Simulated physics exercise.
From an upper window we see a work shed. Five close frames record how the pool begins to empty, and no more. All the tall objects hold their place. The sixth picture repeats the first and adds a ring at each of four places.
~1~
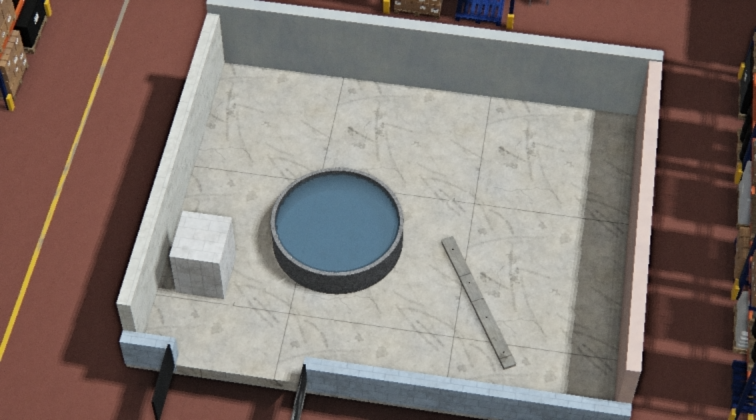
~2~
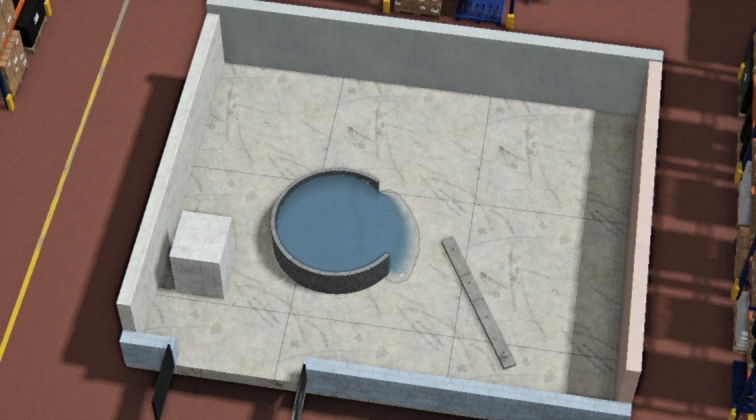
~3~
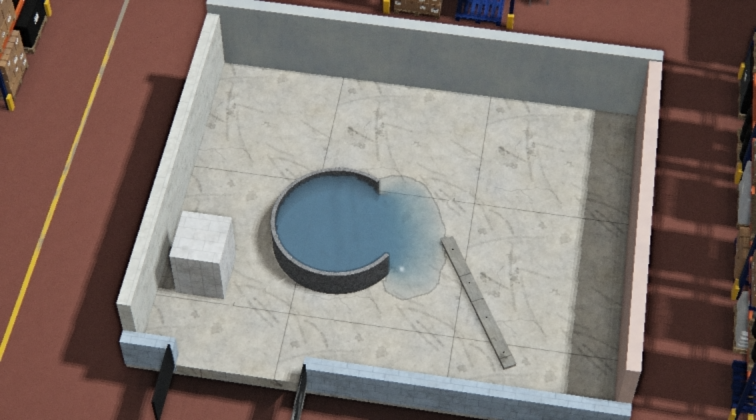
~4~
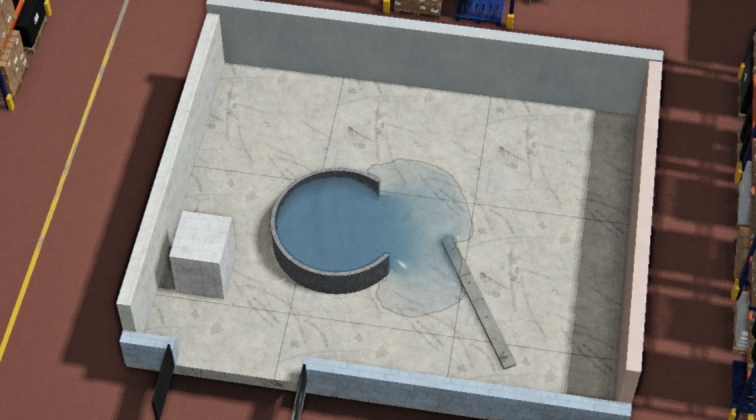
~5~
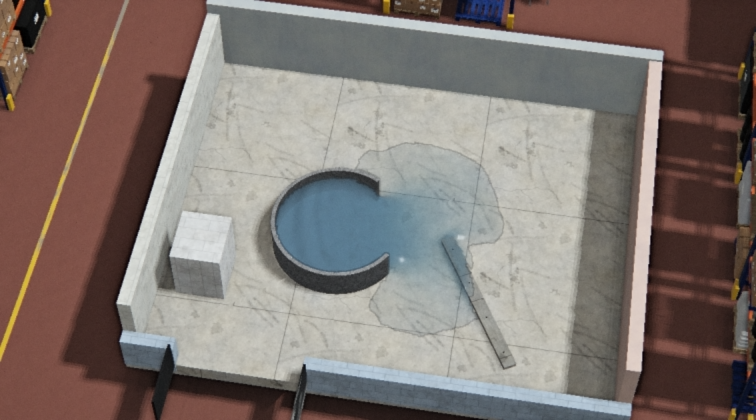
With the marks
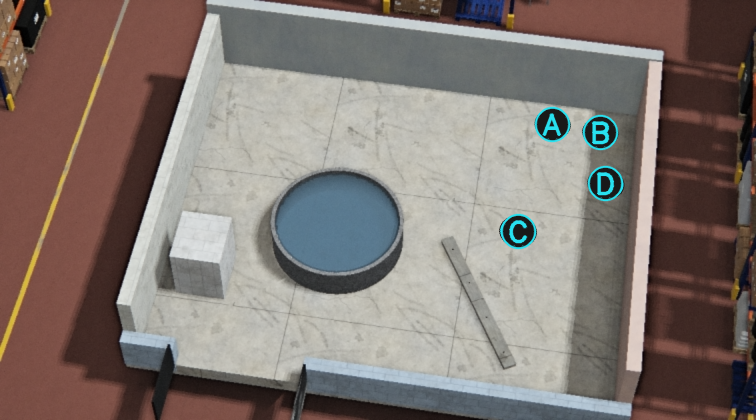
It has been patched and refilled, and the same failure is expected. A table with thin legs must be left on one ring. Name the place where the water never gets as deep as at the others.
Go for C.
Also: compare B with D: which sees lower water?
D.
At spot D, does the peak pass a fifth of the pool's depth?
Yes, it does.
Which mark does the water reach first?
C.
In cyan, A at (552, 124); B at (600, 132); C at (518, 231); D at (605, 183).
With A, the water peaks at about 40 % of the depth that stood in the pool.
With B, the water peaks at about 56 % of the depth that stood in the pool.
With C, the water peaks at about 19 % of the depth that stood in the pool.
With D, the water peaks at about 38 % of the depth that stood in the pool.
